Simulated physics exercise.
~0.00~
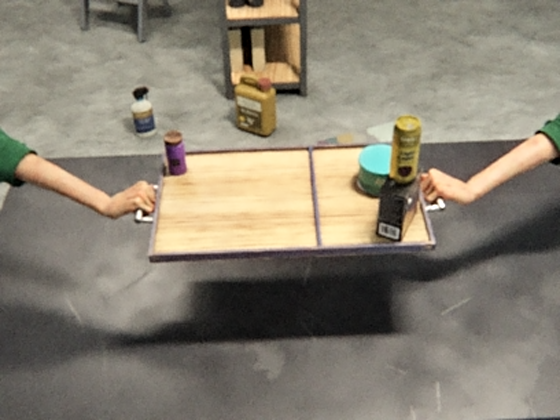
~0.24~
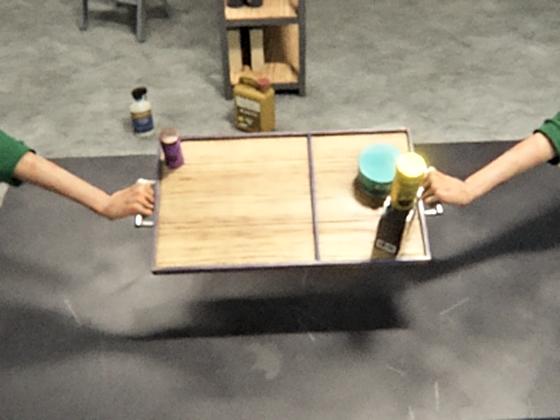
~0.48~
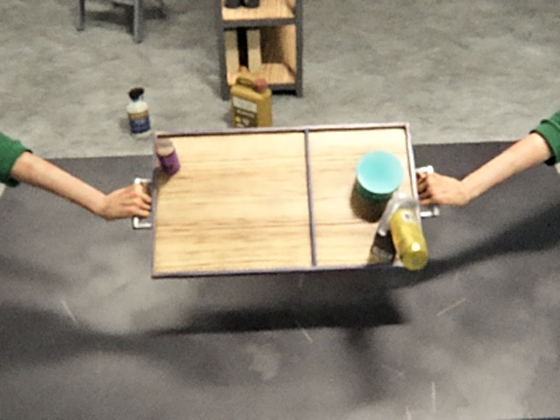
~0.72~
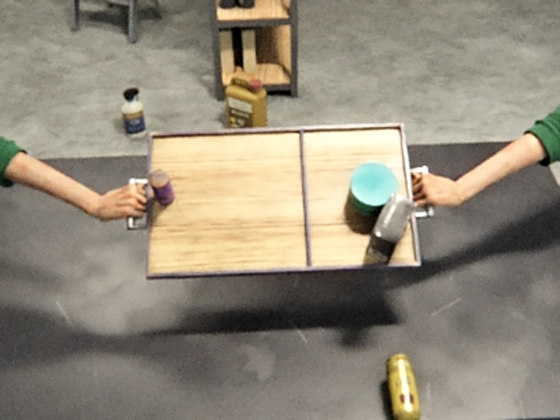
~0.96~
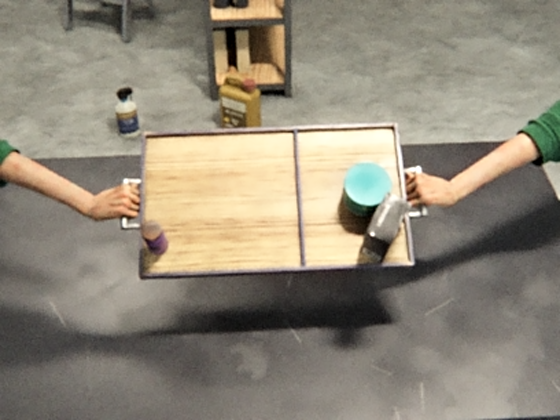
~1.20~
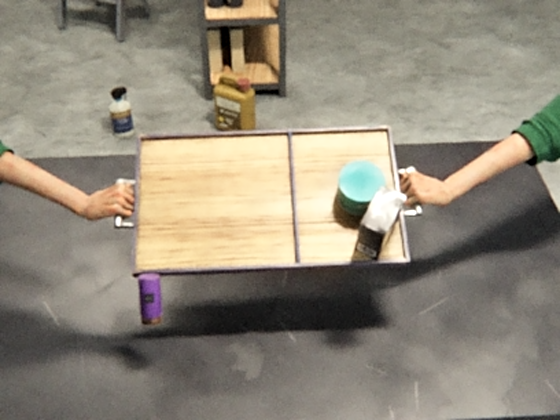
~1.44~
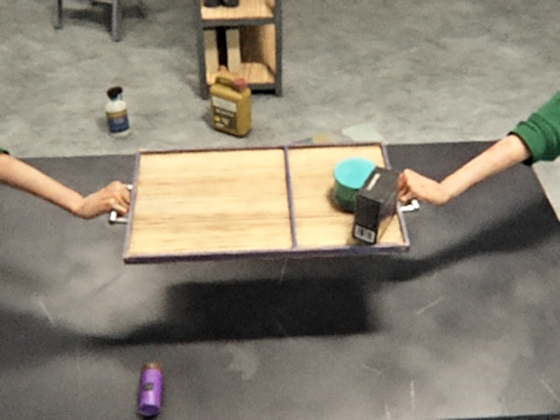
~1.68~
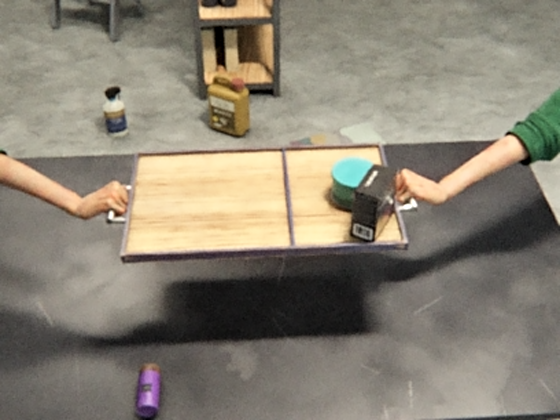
At the start, two hands hold a wooden tray with a raised rim and a cross bar, carrying a purple shaker on the left and a yellow can, black packet and turquoise tub on the right. The hands tip the near edge down, and the yellow can topples and drops off onto the dark surface below. The purple shaker then slides down the left side and falls over the near edge. The hands level the tray again. The shaker ends lying below, while the packet stands beside the tub on the tray.
